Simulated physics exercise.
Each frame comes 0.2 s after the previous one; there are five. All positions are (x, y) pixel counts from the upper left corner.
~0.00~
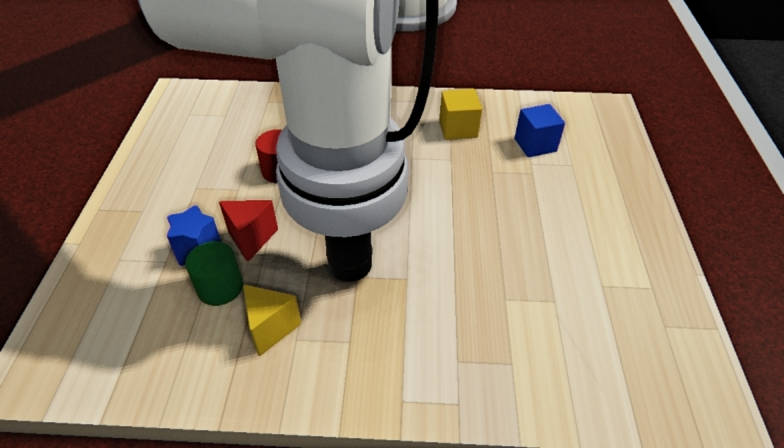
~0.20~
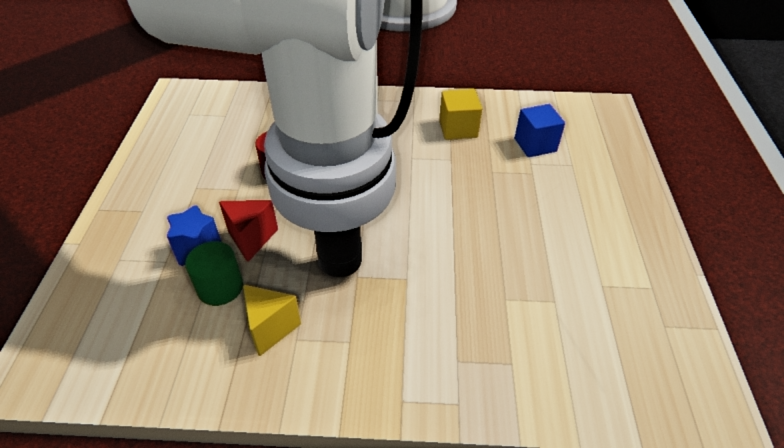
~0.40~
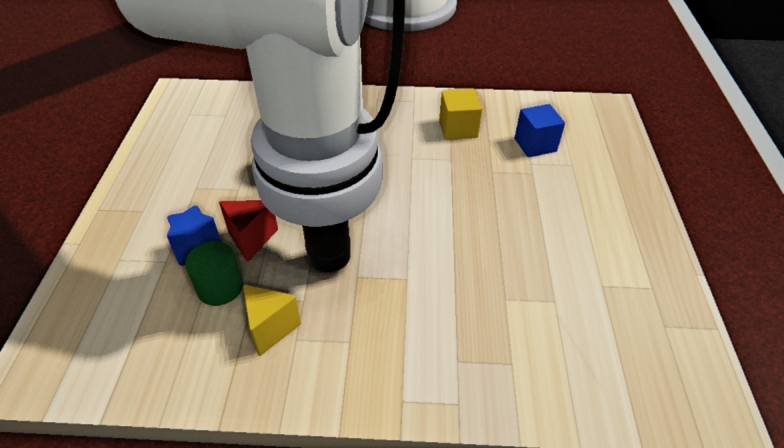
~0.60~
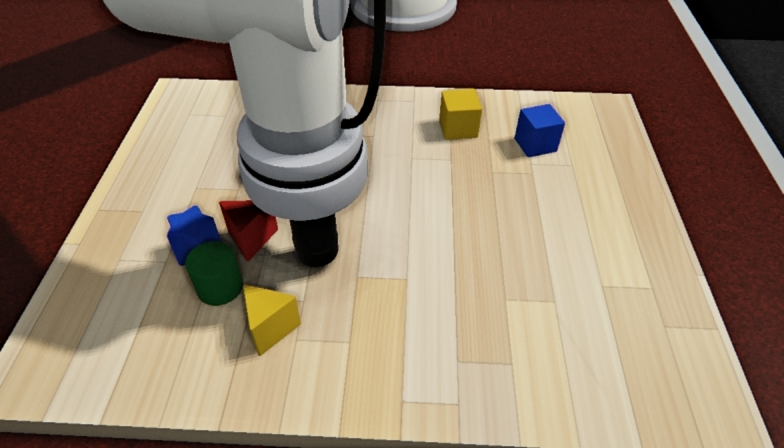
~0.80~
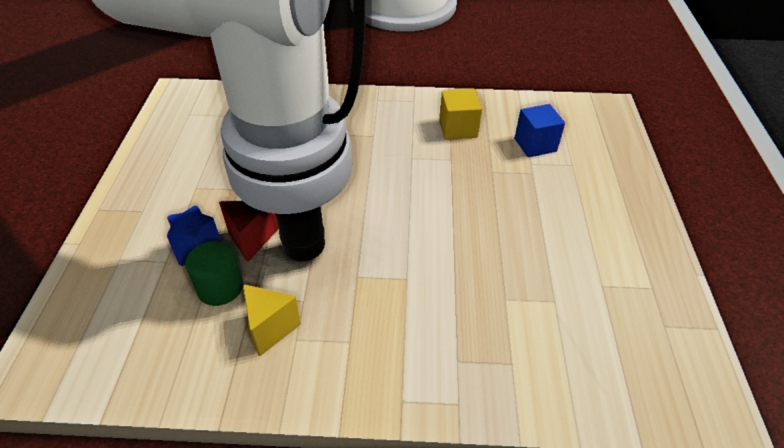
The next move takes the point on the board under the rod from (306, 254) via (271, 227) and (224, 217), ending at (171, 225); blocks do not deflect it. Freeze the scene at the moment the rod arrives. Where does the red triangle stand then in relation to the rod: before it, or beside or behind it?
Before the rod.
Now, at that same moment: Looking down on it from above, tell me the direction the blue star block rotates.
Verdict: Counterclockwise.
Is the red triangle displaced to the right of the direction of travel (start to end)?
It seems not.
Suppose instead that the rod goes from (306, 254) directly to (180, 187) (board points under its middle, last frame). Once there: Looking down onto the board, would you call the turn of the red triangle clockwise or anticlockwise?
Its rotation is counterclockwise.
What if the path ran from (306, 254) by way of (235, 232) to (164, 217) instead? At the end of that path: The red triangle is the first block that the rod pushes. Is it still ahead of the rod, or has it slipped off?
The rod still has it in front.
The first path, step by step. One third of the way, rod at (268, 219); blue star block at (183, 223); red triangle at (225, 205), turned 40° anticlockwise.
Two thirds of the way, rod at (221, 209); blue star block at (167, 230), turned 50° anticlockwise; red triangle at (177, 201), turned 70° anticlockwise.
At the end, rod at (167, 217); blue star block at (167, 230), turned 50° anticlockwise; red triangle at (120, 211), turned 75° anticlockwise; red round block unmoved.
